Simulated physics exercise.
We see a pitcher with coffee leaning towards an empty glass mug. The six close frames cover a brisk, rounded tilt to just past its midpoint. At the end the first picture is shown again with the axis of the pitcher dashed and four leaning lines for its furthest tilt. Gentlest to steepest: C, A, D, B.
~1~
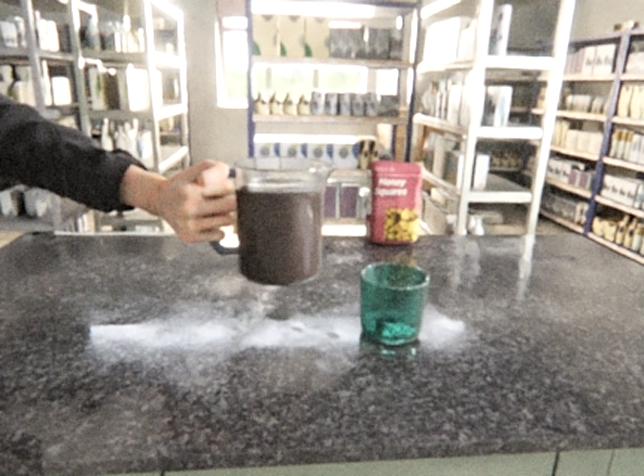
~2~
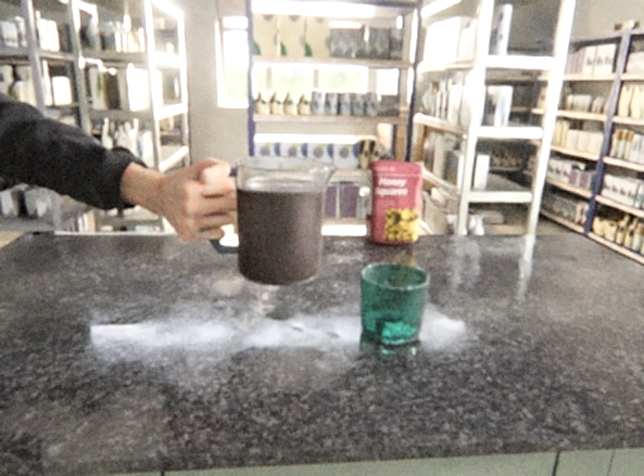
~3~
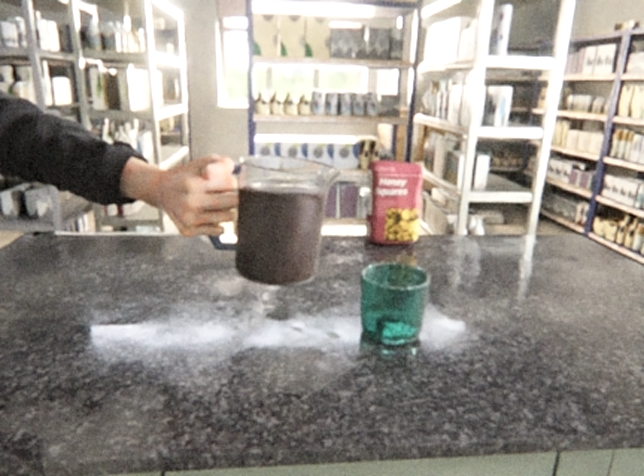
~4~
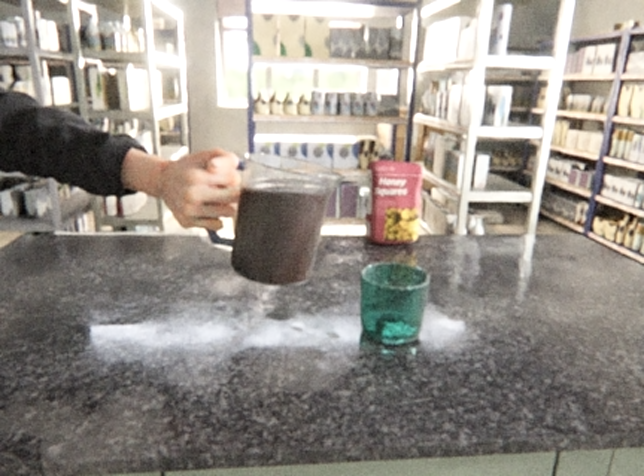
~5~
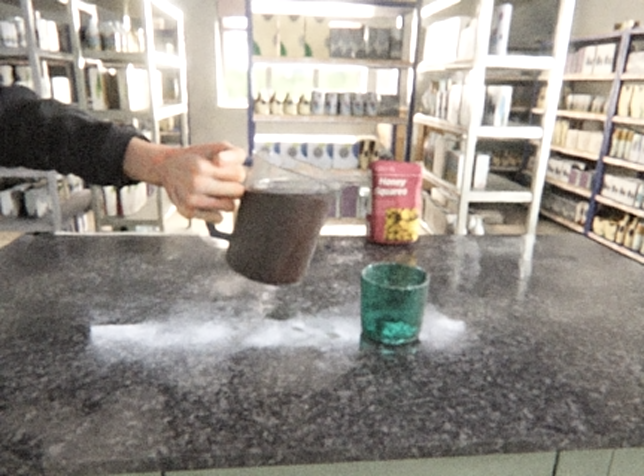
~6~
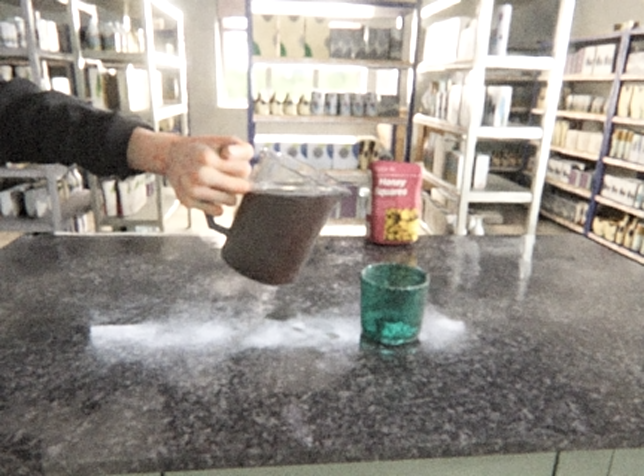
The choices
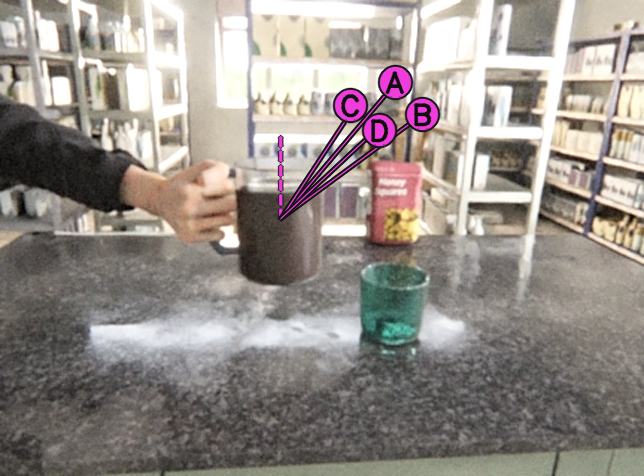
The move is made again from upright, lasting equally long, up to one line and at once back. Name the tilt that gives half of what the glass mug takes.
B works best here.
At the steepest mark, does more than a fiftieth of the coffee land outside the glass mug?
No, it does not.
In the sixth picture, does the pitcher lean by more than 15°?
Yes.
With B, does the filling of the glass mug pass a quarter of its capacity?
Yes, it does.
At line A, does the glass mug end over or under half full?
Under.
On the marked copy, A at (385, 95); B at (409, 124); C at (344, 122); D at (364, 140).
If A is chosen, the glass mug ends with about 20 % of what it can hold.
If B is chosen, the glass mug ends with about 49 % of what it can hold.
If C is chosen, the glass mug ends with about 9 % of what it can hold.
If D is chosen, the glass mug ends with about 32 % of what it can hold.
